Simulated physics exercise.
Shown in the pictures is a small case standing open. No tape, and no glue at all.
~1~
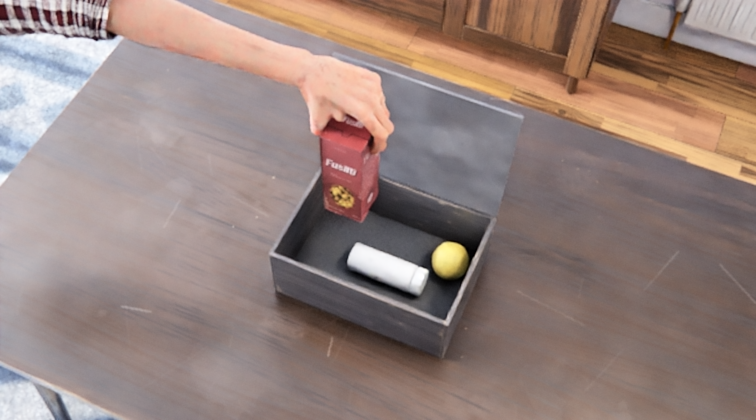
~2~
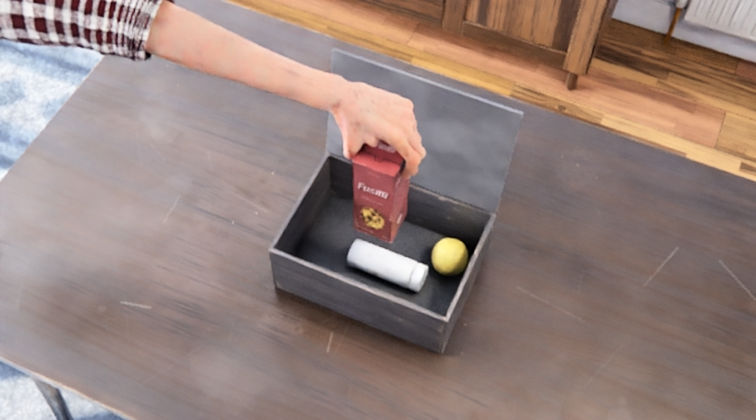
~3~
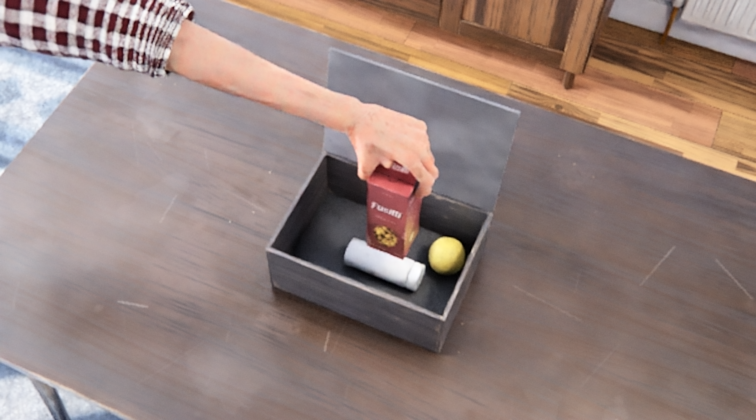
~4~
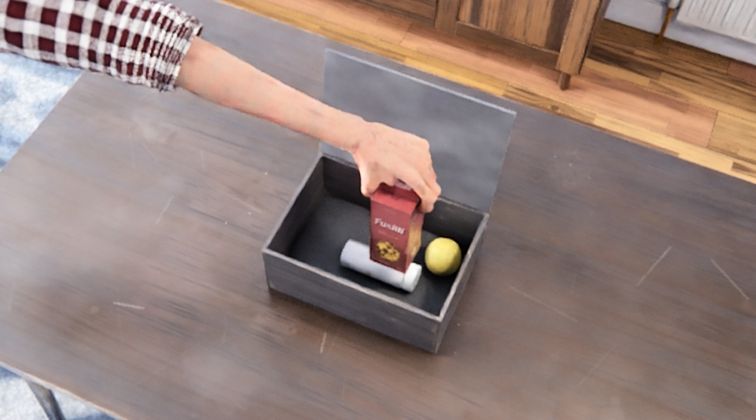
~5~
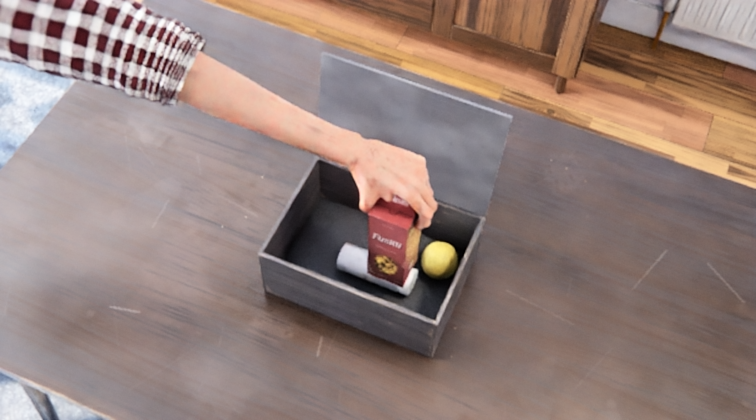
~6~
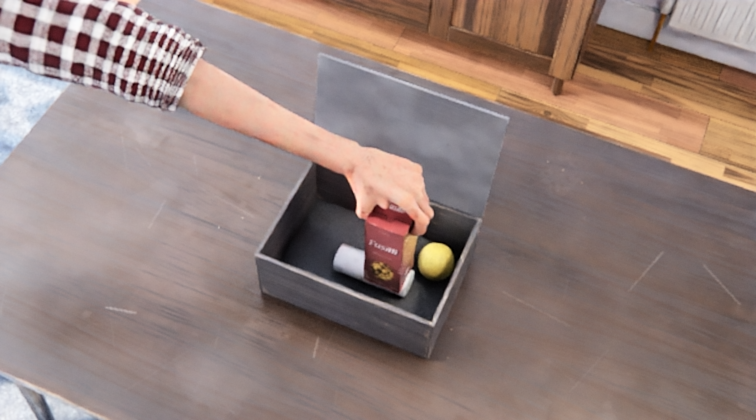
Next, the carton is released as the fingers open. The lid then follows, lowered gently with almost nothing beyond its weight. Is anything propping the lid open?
Yes.
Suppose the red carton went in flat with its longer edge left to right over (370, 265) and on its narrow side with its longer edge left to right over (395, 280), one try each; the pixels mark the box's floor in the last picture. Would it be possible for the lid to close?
First, it sits on the rim; second, it closes.
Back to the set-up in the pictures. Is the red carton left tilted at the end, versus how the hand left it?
At the finish the red carton goes crooked.
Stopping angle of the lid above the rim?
Angle above rim: About 20°.
Then, 0.50 s later than the last frame, red carton tilted by 34° near (384, 275); white shaker moved about its own width.
Then, 1.30 s later than the last frame, lid 80° above the rim; red carton tilted by 31° near (374, 273); white shaker moved well along; yellow lemon moved a little.
Then, 1.70 s later than the last frame, lid 47° above the rim; red carton tilted by 31° near (374, 273); white shaker moved well along; yellow lemon moved a little.
Then, 2.80 s later than the last frame, lid 21° above the rim; red carton tilted by 35° near (373, 272); white shaker moved well along; yellow lemon moved a little.
When it is over, lid 21° above the rim; lying over in the box, red carton; moved from the start, white shaker; yellow lemon as before. End places, in pixels of the last picture, red carton near (373, 272).
